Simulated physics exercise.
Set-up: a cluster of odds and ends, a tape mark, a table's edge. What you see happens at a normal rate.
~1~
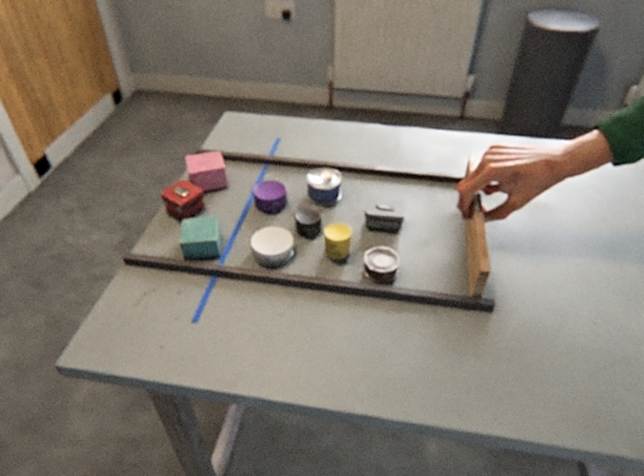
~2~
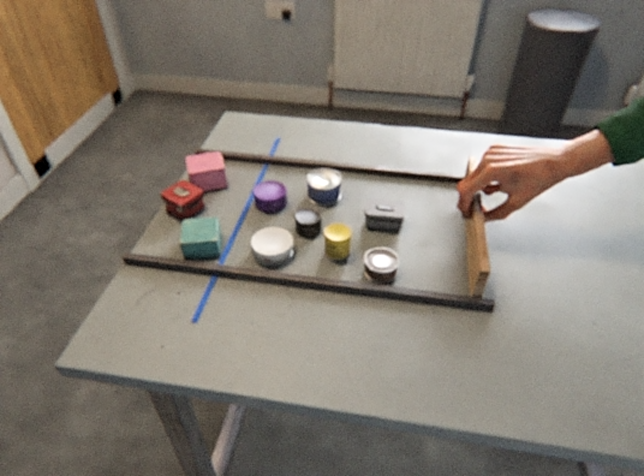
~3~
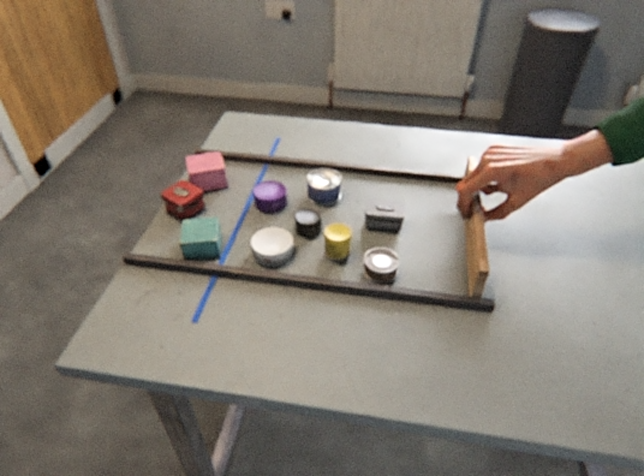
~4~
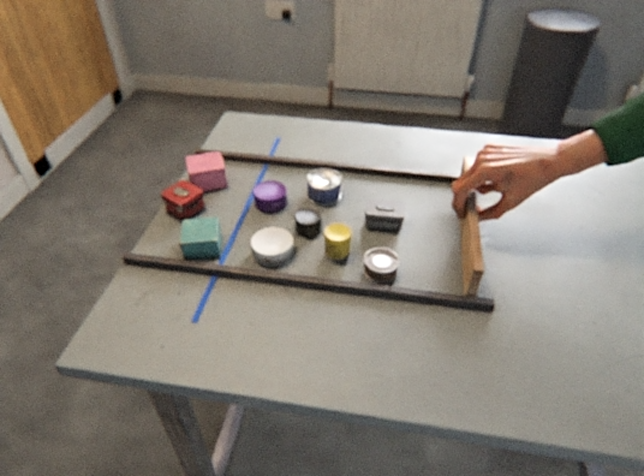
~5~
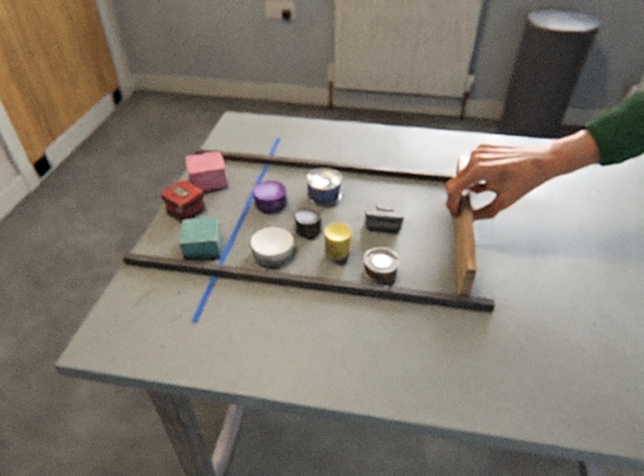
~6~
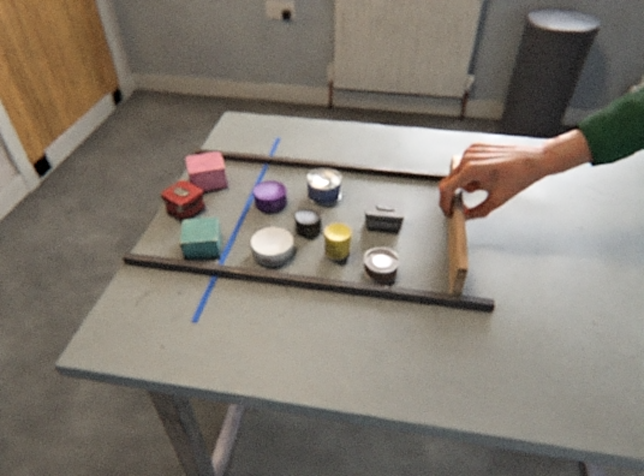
In this clip, a hand at the right holds an upright wooden board between two dark rails on a table and slides it slightly left toward a cluster of small pots and boxes, which stay still around a blue tape line.
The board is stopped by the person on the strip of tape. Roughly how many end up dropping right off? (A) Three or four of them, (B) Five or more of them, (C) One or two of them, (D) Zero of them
The answer is D.
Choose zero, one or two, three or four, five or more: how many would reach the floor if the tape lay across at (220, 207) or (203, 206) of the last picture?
The first spot gives one or two, the second gives three or four.
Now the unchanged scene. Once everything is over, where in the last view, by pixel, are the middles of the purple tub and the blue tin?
Roughly (198, 193); the other one roughly (239, 178).
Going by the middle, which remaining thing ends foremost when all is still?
The one you want is the turquoise block.
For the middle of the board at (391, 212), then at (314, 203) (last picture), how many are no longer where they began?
2 by the first point, 7 by the second.
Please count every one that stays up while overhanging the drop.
The count is 2.
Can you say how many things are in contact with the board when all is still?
That number would be 5.
A little later, none off yet; red case at rest near (184, 201); pink block at rest near (207, 172); turquoise block at rest near (201, 238).
When it is over, the number that fall off is zero.
